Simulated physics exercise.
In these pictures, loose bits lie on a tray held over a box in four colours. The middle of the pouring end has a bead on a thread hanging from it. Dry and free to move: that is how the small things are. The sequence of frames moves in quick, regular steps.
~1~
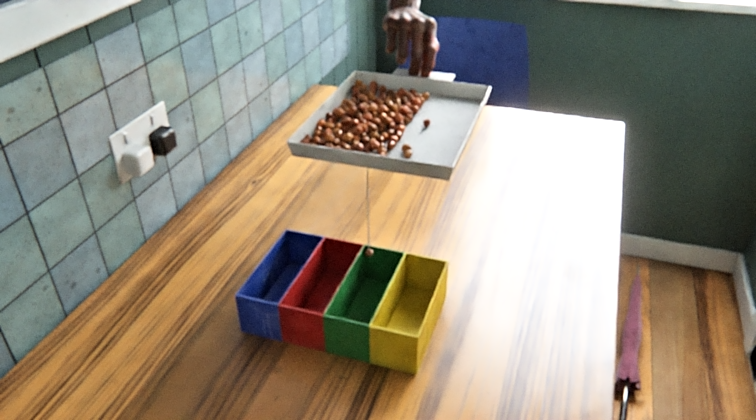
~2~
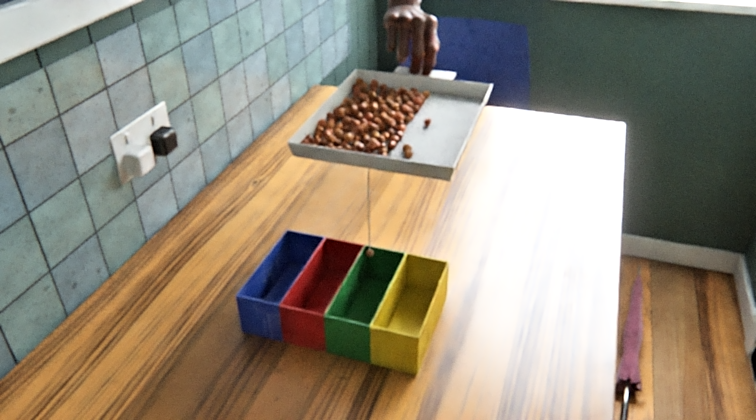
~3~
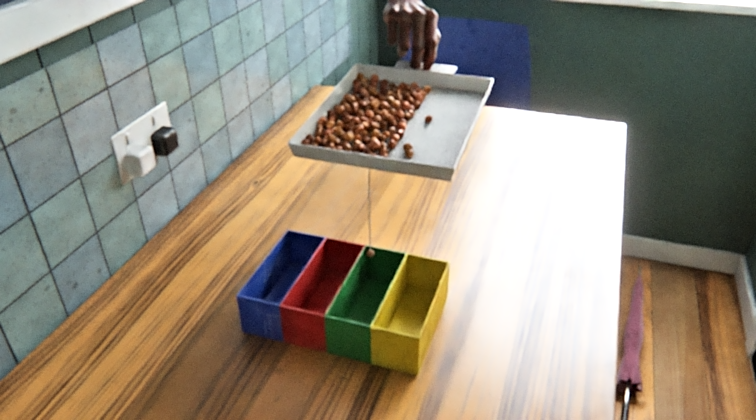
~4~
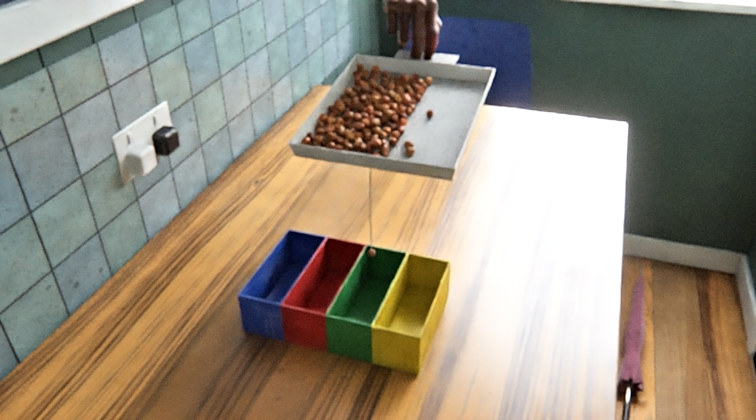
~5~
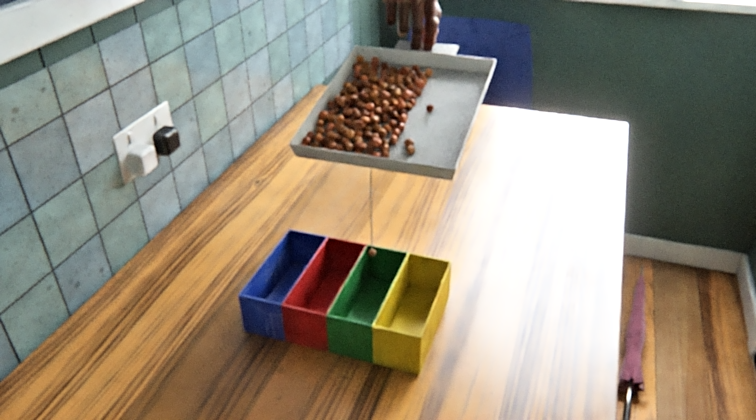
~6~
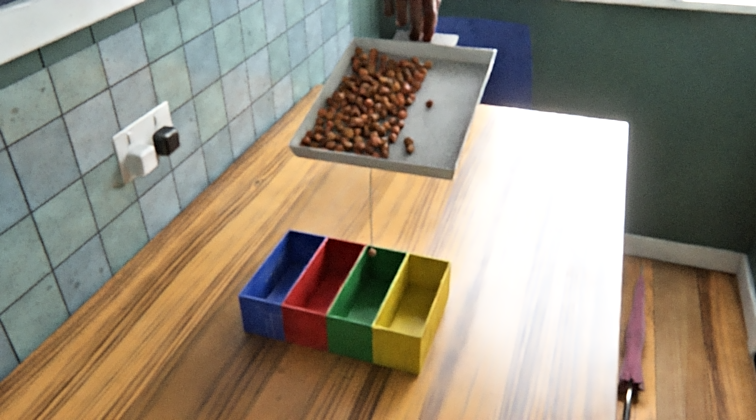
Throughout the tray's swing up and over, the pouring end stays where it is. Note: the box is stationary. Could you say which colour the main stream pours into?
It pours into the red cell.
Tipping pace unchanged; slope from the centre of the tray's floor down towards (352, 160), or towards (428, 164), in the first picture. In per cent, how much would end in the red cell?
Lab note: Try one about 40 %, try two 0 %.
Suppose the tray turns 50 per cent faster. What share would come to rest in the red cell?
Roughly 30 %.
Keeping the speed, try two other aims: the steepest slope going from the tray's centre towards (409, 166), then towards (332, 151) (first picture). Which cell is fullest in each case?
First aim: Yellow. Second aim: Blue.
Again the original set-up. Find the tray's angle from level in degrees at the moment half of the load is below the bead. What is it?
About 105° of tilt.
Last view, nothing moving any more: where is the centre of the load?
Somewhere close to (326, 322) in the last picture.
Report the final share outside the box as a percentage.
It comes to some 10 in a hundred.
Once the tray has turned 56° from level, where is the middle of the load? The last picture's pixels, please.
At about (349, 120).
Shortly afterwards, tray tipped steeply; all but a few on the tray; only a few falling or outside the box.
Next, tray tipped right over; the bulk on the tray; a little in the red cell; a little falling or outside the box.
Some moments later, tray tipped past a quarter turn; near a third in the red cell; near a quarter in the blue cell; near a quarter in the green cell; a little in the yellow cell; a little falling or outside the box.
In the end, tray tipped past a quarter turn; near a third in the red cell; near a quarter in the blue cell; near a quarter in the green cell; a little in the yellow cell; a little outside the box.
